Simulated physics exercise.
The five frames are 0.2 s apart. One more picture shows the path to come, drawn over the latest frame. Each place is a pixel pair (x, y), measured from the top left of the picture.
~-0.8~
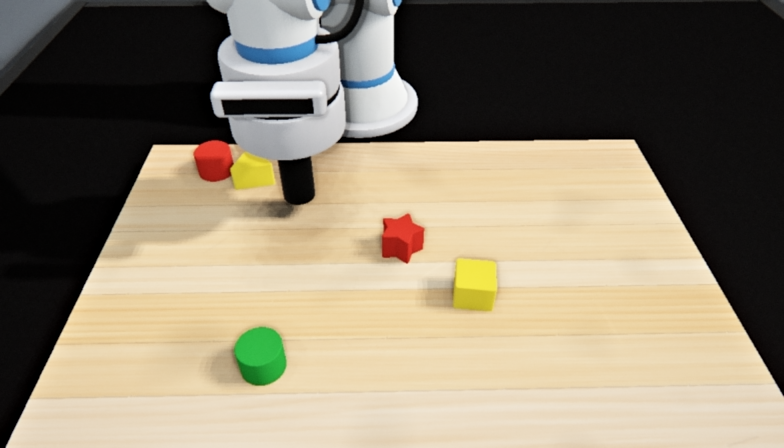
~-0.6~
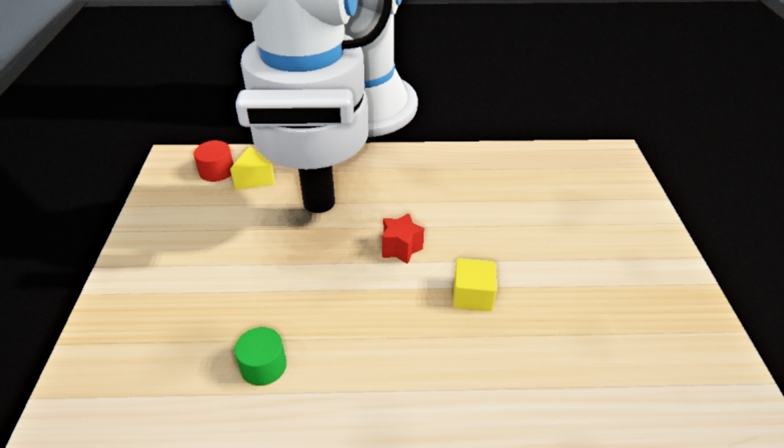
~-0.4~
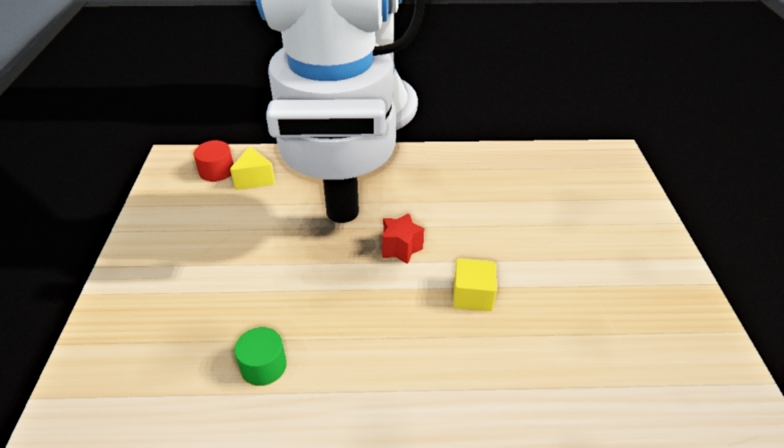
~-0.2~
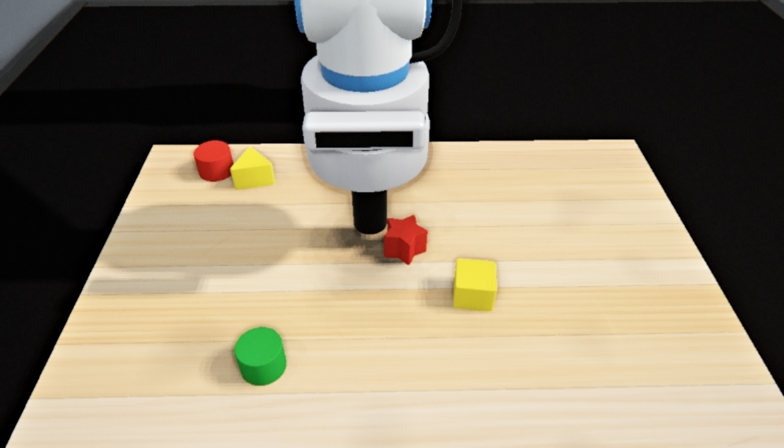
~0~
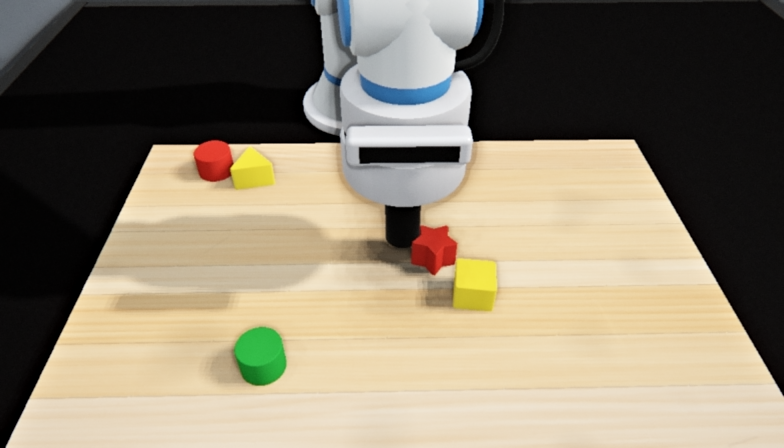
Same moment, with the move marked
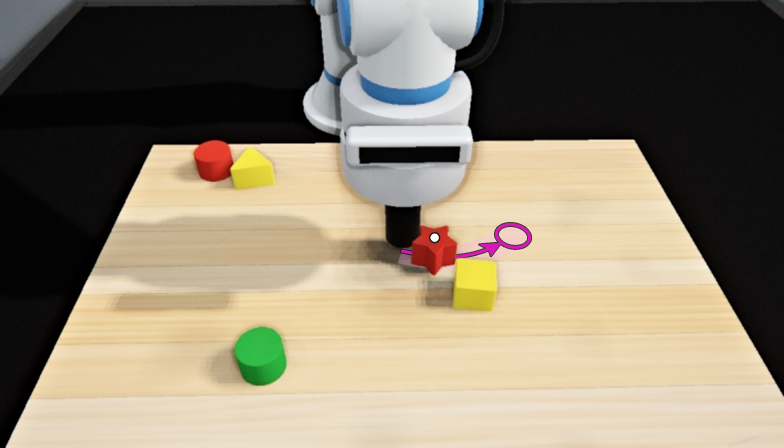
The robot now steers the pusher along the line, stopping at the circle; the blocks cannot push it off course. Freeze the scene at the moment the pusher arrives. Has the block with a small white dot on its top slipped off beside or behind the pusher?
Yes, that is how it ends up.
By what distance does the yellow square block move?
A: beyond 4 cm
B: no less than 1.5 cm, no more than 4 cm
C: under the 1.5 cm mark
The correct letter is B.
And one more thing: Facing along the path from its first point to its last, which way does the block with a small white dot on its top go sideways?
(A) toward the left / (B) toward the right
My answer is option B.
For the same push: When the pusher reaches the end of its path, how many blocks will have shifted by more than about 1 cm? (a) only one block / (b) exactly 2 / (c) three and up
I'll go with b - exactly 2.
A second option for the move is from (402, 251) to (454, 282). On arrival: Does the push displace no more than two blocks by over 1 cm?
Yes, that is how it ends up.
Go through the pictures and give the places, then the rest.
Pusher tip at (300, 195); block tops, red star at (401, 227); yellow square block at (476, 274), in the first frame.
Pusher at (319, 203); blocks unchanged, in the second frame.
Pusher at (343, 213); blocks unchanged, in the third frame.
Pusher at (370, 224); red star at (405, 228), in the fourth frame.
Pusher at (402, 237); red star at (435, 238); yellow square block at (476, 274), in the fifth frame.
Path on the board, from (402, 251) over (443, 257) and (482, 251) to (513, 236); the dot is on the red star.
The first path, step by step. One third of the way, pusher at (445, 242); red star at (478, 245); yellow square block at (491, 281), turned 25° clockwise.
Two thirds of the way, pusher at (486, 236); red star at (513, 247), turned 30° clockwise; yellow square block at (498, 283), turned 50° clockwise.
At the end, pusher at (516, 221); red star at (519, 246), turned 50° clockwise; yellow square block at (498, 283), turned 50° clockwise.
